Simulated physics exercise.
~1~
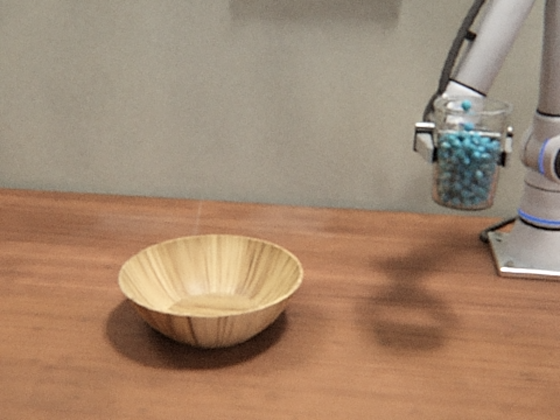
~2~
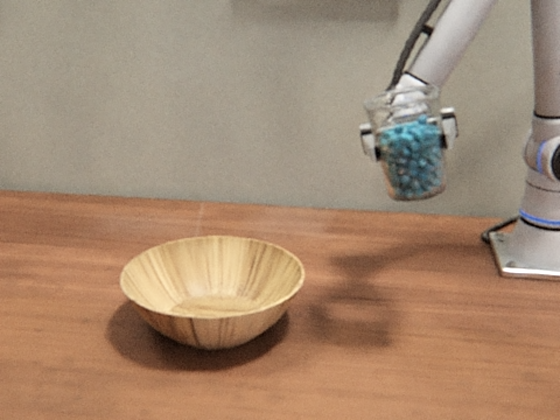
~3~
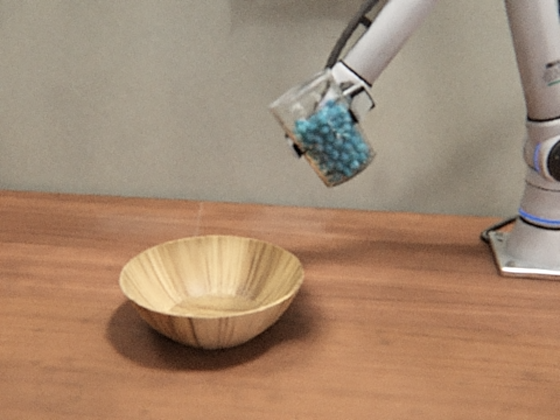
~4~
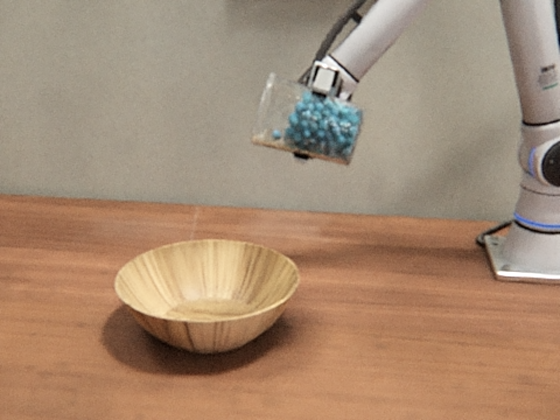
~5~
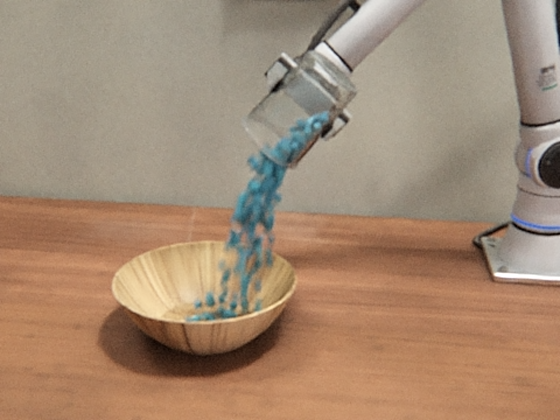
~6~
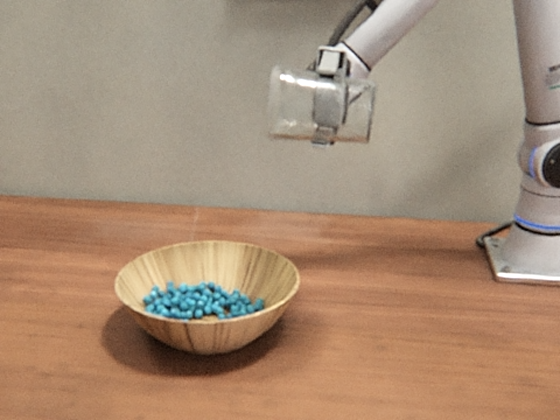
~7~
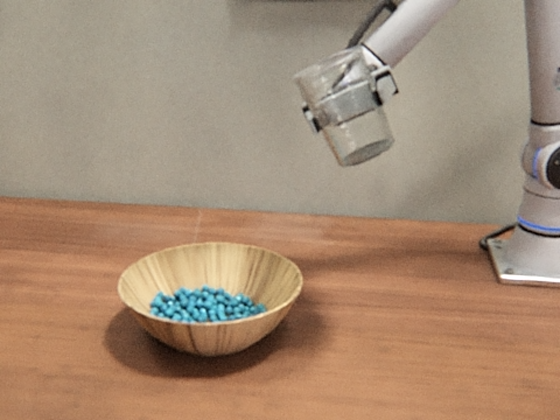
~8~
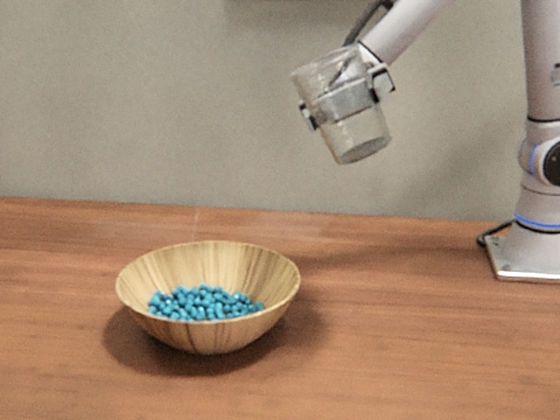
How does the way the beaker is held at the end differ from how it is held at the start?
At the start the robot arm holds the beaker upright, while at the end it holds the beaker leaning to the left.
